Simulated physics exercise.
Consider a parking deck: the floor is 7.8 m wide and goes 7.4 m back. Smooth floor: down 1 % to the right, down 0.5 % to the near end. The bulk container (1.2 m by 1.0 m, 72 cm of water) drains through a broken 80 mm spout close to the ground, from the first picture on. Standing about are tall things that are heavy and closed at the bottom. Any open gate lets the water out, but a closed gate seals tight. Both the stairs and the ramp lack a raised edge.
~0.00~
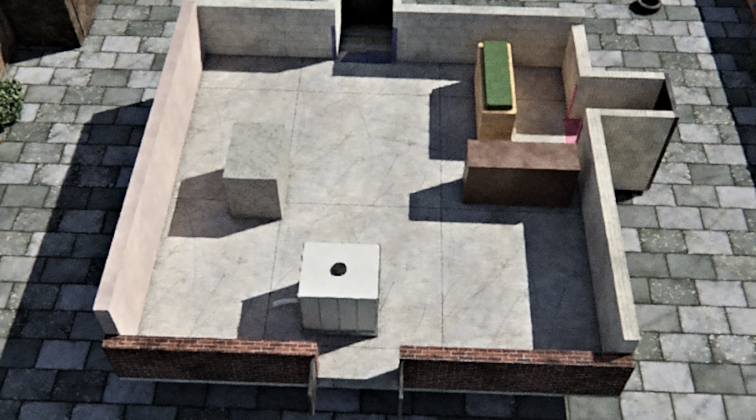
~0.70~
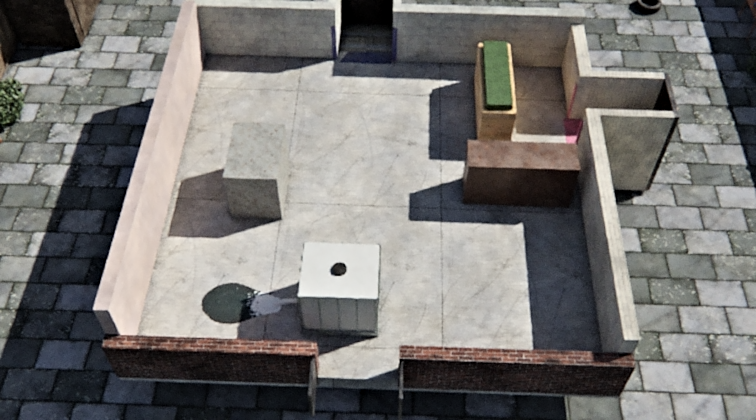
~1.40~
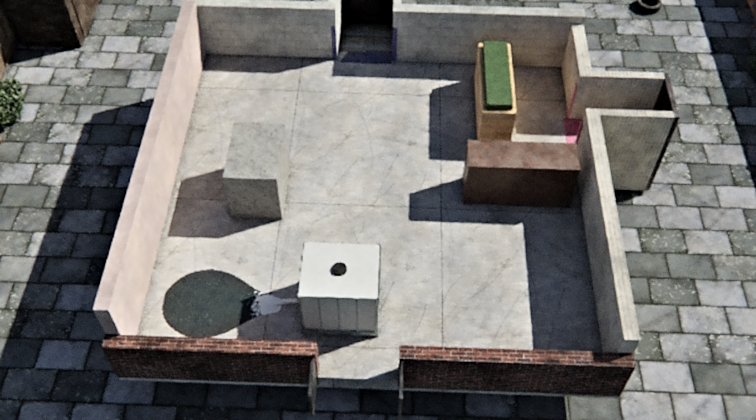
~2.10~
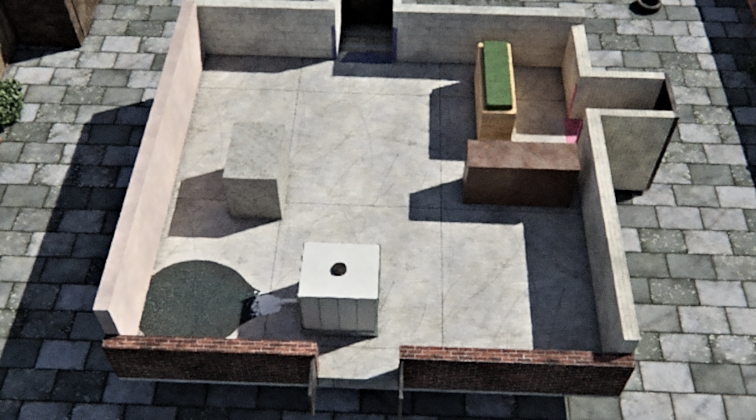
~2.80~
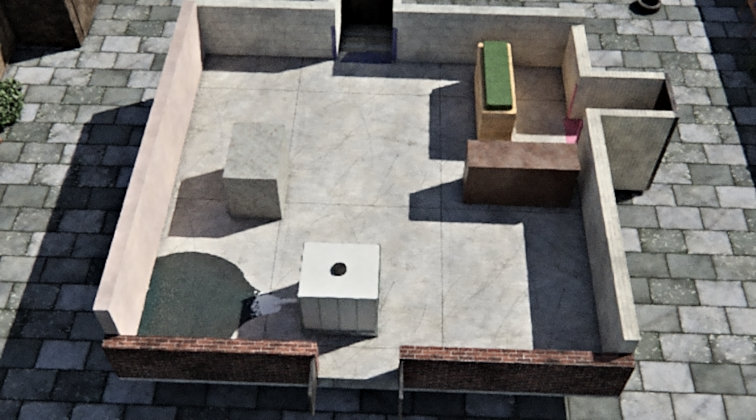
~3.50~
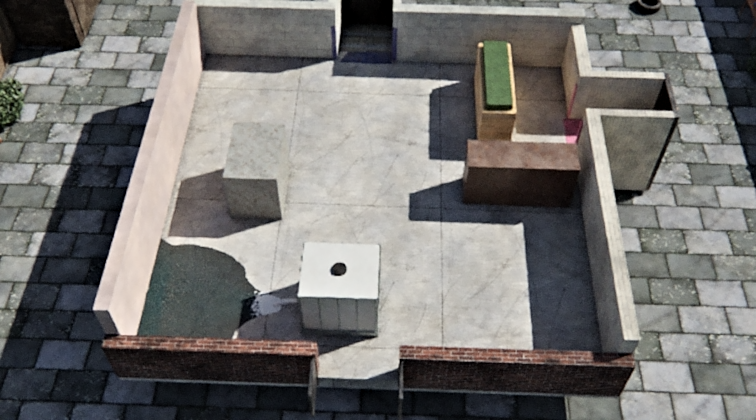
A walled concrete floor seen from above, with water spilling out left of a white block and spreading into a dark pool.
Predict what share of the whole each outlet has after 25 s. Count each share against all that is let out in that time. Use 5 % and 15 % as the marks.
The gateway takes from 5 to 15 %; the flight of stairs down (marked pink) takes not even 5 %; the down ramp (marked blue) takes under 5 %.
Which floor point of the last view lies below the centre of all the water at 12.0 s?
Roughly (220, 292) in the last view.
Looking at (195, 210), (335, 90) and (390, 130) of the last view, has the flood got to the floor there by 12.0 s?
Soaked, bone dry, bone dry.
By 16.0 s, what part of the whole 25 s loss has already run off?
I'd put it at about 35 per cent.
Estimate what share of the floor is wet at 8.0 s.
Something like 15 percent is wet.
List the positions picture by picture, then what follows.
The jet has just started at (289, 301); the ground is still dry, in the first frame.
The jet leaves at (289, 301); the sheet reaches (204, 305), 1.8 m away, and wets 0.7 m2, in the second frame.
The jet leaves at (289, 301); the sheet reaches (165, 309), 2.4 m away, and wets 1.6 m2, in the third frame.
The jet leaves at (289, 301); the sheet reaches (140, 324), 2.8 m away, and wets 2.6 m2, in the fourth frame.
The jet leaves at (289, 301); the sheet reaches a hidden place, 2.9 m away, and wets 3.1 m2, in the fifth frame.
From the spout at (289, 301) the water has spread over 3.4 m2; its tip is at (160, 243), and it is 1.1 cm deep on average, in the sixth frame.
After 5.0 s water covers 10 % of the floor and is deepest (4 cm) near (271, 305); gone so far, the gateway 0 %, the flight of stairs down (marked pink) 0 %, the down ramp (marked blue) 0 %.
After 8.0 s water covers 15 % of the floor and is deepest (4 cm) near (271, 305); gone so far, the gateway 0 %, the flight of stairs down (marked pink) 0 %, the down ramp (marked blue) 0 %.
After 12.0 s water covers 20 % of the floor and is deepest (4 cm) near (271, 305); gone so far, the gateway 1 %, the flight of stairs down (marked pink) 0 %, the down ramp (marked blue) 0 %.
After 16.0 s water covers 25 % of the floor and is deepest (4 cm) near (271, 305); gone so far, the gateway 3 %, the flight of stairs down (marked pink) 0 %, the down ramp (marked blue) 0 %.
After 25.0 s water covers 40 % of the floor and is deepest (4 cm) near (271, 305); gone so far, the gateway 9 %, the flight of stairs down (marked pink) 0 %, the down ramp (marked blue) 0 %.
